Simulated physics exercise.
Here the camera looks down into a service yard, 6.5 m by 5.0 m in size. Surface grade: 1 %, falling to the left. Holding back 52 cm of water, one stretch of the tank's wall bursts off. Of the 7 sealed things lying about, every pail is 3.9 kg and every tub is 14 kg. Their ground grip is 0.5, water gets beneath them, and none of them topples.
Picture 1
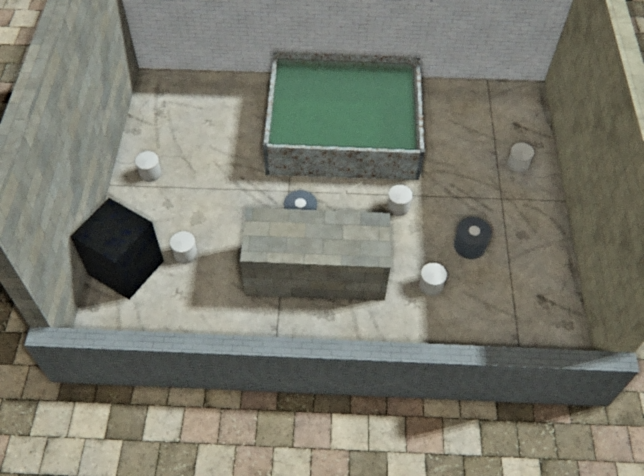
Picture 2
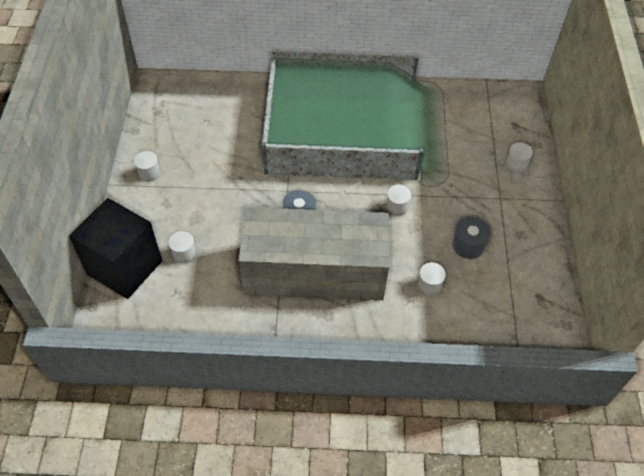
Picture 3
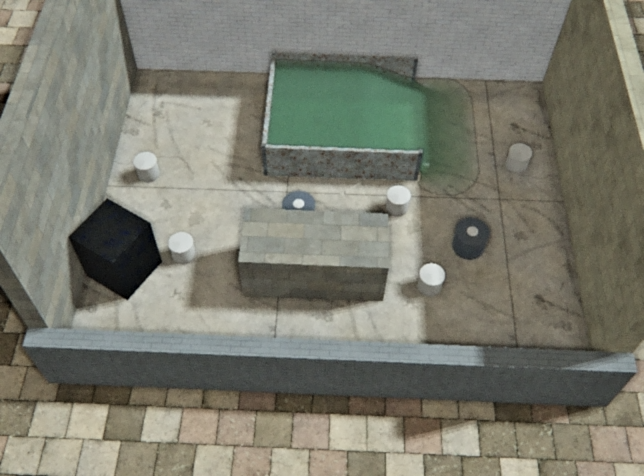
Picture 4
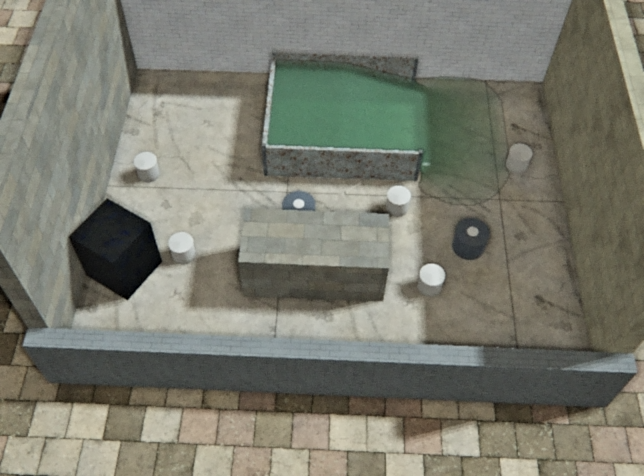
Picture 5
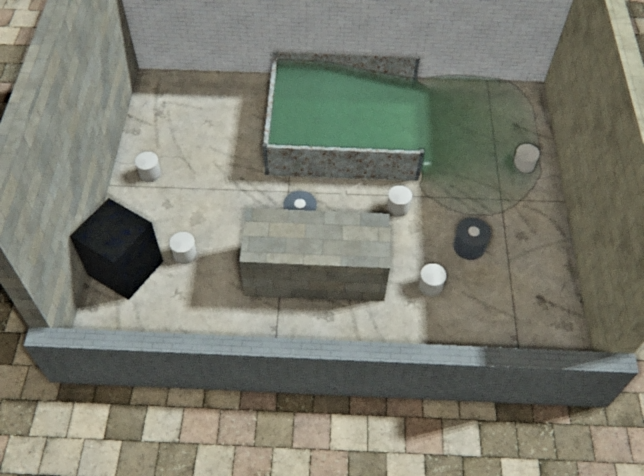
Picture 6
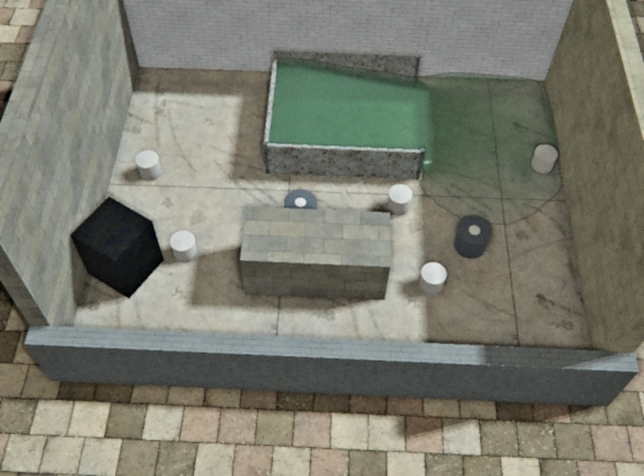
Walled service yard with green water spreading from a broken tank's right side, pushing one pale pail a little rightward.
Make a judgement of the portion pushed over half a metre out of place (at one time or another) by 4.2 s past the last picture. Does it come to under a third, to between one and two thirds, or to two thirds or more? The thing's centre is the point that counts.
Within the middle third.
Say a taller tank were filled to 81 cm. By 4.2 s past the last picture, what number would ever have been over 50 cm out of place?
In that case the number is 3.
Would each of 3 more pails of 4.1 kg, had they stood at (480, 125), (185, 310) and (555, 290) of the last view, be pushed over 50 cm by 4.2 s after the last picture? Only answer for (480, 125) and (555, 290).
First goes beyond, then goes beyond.
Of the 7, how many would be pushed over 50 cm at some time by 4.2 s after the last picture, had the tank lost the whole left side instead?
Then the count would be 3.
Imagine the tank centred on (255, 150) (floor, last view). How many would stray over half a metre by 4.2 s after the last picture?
3.
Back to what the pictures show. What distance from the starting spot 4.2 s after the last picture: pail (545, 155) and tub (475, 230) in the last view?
Object 1: 500 cm. Object 2: 120 cm.
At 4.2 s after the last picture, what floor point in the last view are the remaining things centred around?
Roughly at (289, 251).
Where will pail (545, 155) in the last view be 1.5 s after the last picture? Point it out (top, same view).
Position: About (549, 224).
Then, 0.4 s after the last picture 0 of 7 are over 50 cm from their spots; 1 afloat.
Then, 1.5 s after the last picture 1 of 7 are over 50 cm from their spots; 1 afloat.
Then, 2.8 s after the last picture 1 of 7 are over 50 cm from their spots; 1 afloat.
Then, 4.2 s after the last picture 3 of 7 are over 50 cm from their spots, and 3 have been at some point; 3 afloat.
